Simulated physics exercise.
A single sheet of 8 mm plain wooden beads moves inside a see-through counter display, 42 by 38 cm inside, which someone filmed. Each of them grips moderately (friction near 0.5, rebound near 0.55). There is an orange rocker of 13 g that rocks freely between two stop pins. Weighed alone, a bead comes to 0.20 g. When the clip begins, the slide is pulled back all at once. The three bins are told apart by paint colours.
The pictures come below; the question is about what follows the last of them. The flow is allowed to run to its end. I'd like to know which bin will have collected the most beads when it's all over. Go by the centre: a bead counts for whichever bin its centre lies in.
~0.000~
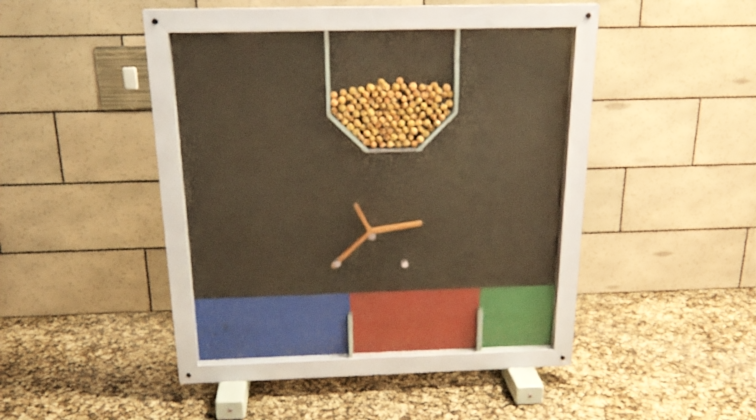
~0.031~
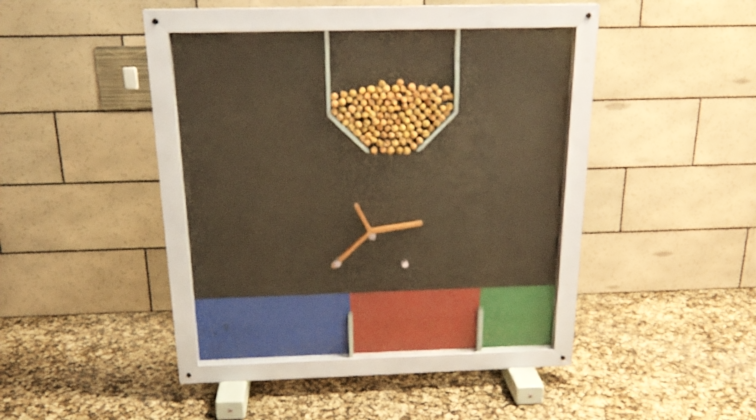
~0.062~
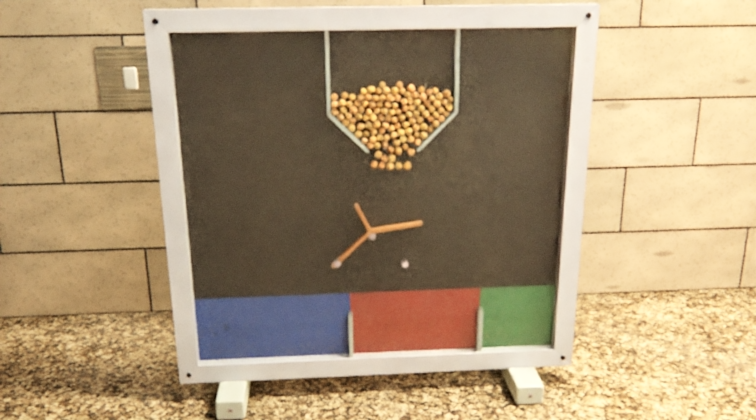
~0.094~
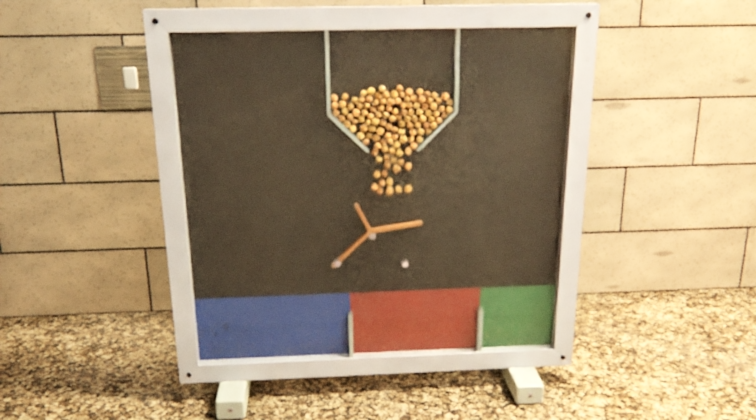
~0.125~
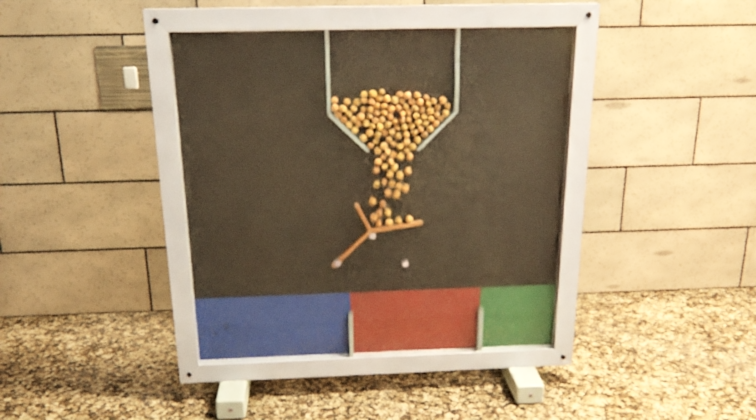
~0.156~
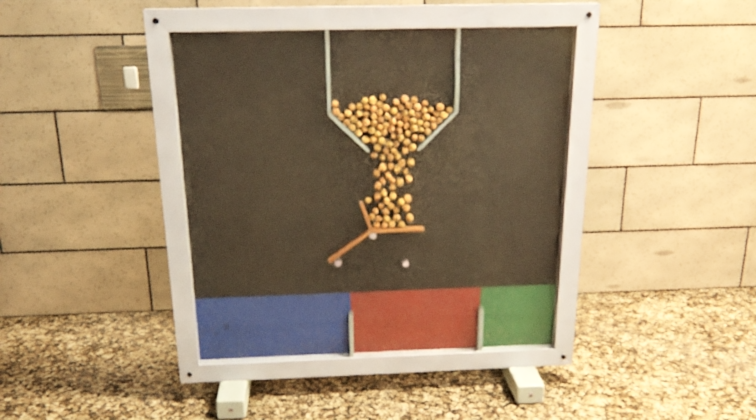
That would be red.
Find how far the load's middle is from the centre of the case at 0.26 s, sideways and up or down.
Position estimate: Right 3 cm, above 2 cm.
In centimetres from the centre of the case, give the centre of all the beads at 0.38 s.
I'd put it near 5 centimetres to the right and 6 centimetres below.
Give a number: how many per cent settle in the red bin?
Share at rest there: Approx. 70 %.
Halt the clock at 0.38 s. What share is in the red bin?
Share: Close to 35 percent.
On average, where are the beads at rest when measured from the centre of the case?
Offset approx. 2 cm right, 17 cm below.
After 0.26 s, the beads' middle is 3 cm right of and 2 cm above the centre; nothing in the marked areas; orange rocker right end down 17°.
After 0.38 s, the beads' middle is 5 cm right of and 6 cm below the centre; red 35 %; orange rocker right end down 31°.
After 0.61 s, the beads' middle is 5 cm right of and 13 cm below the centre; red 65 %, green 5 %; orange rocker right end down 22°.
At rest by 1.6 s, red 70 %, blue 25 %, green 10 %; orange rocker left end down 26°.
